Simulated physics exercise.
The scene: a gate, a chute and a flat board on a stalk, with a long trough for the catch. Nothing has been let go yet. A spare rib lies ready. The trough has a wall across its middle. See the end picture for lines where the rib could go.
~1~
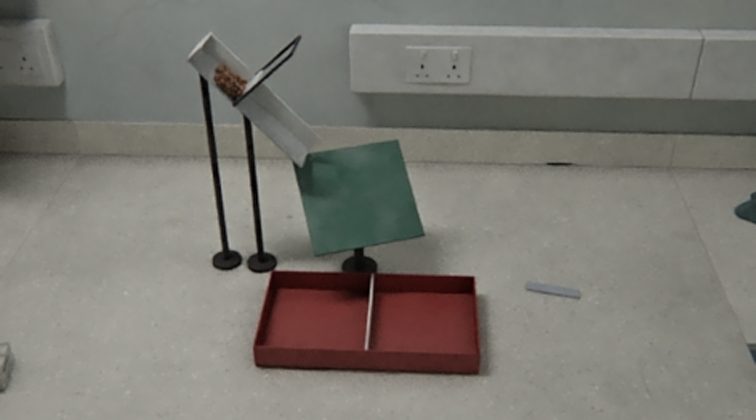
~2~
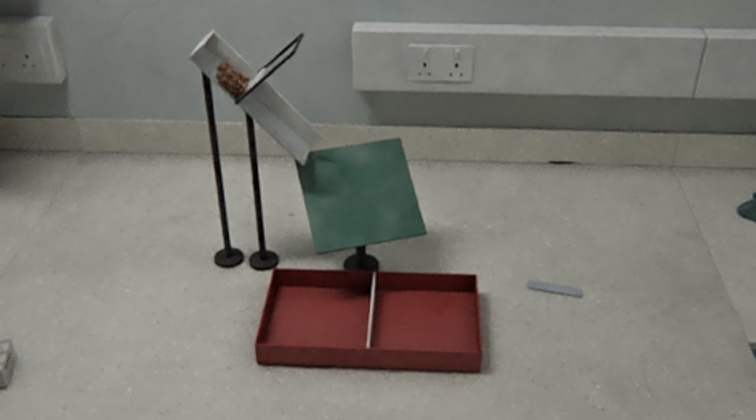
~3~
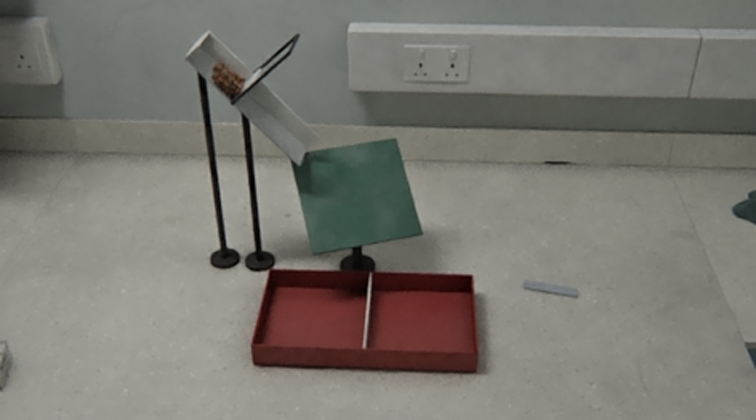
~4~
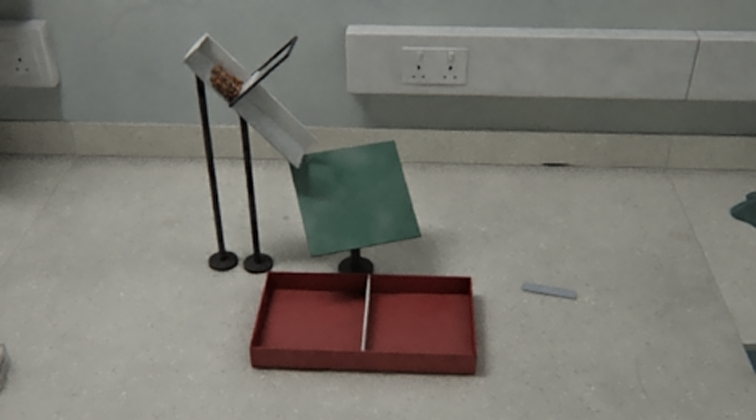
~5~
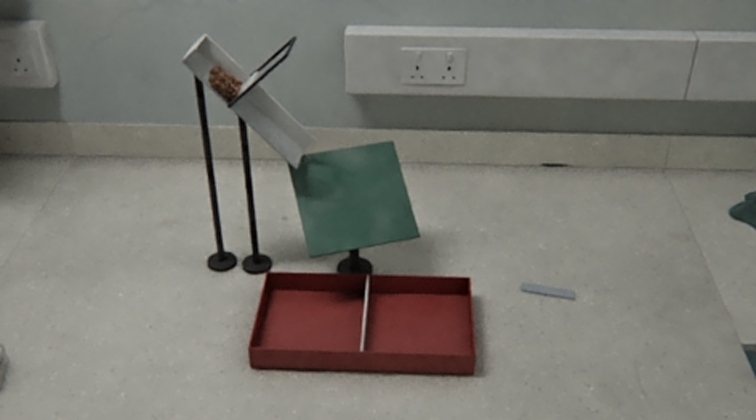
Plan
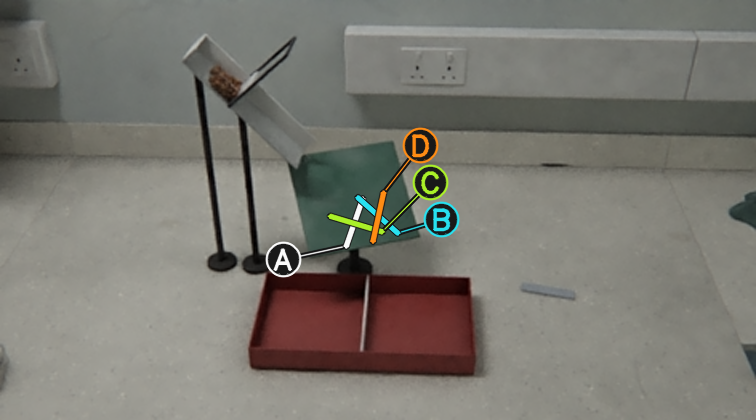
On a pale floor beside a wall with sockets, small brown balls sit behind a wire gate in a sloping white chute, above a tilted green board and a divided red tray; nothing moves apart from slight shifts in the view.
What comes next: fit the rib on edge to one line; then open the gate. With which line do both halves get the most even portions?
D works best here.
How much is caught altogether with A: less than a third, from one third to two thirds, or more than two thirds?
More than two thirds.
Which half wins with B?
Right.
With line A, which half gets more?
The left half.
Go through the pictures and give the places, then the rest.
The first picture shows load behind the gate near (231, 86), cereal balls; lip of the chute near (305, 158), sloping fairly steeply.
The second picture shows middle of the board near (360, 193), tilted fairly steeply; middle of its low edge near (373, 244); of its high edge near (348, 145).
The third picture shows front corners of the trough near (252, 345) and (478, 352); front end of its middle wall near (364, 349); gate still shut near (254, 79).
The fourth picture shows middle of the load near (228, 87); lip near (301, 159).
The fifth picture shows middle of the load near (226, 88); lip near (300, 160).
On the marked copy, line A from (362, 198) to (346, 246); line B from (357, 197) to (397, 233); line C from (330, 216) to (382, 231); line D from (383, 192) to (373, 241).
With A, of what is caught, all but a few in the left half, a small share in the right.
With B, of what is caught, a small share in the left half, the bulk in the right.
With C, of what is caught, only a few in the left half, all but a few in the right.
With D, of what is caught, close to half in the left half, close to half in the right.
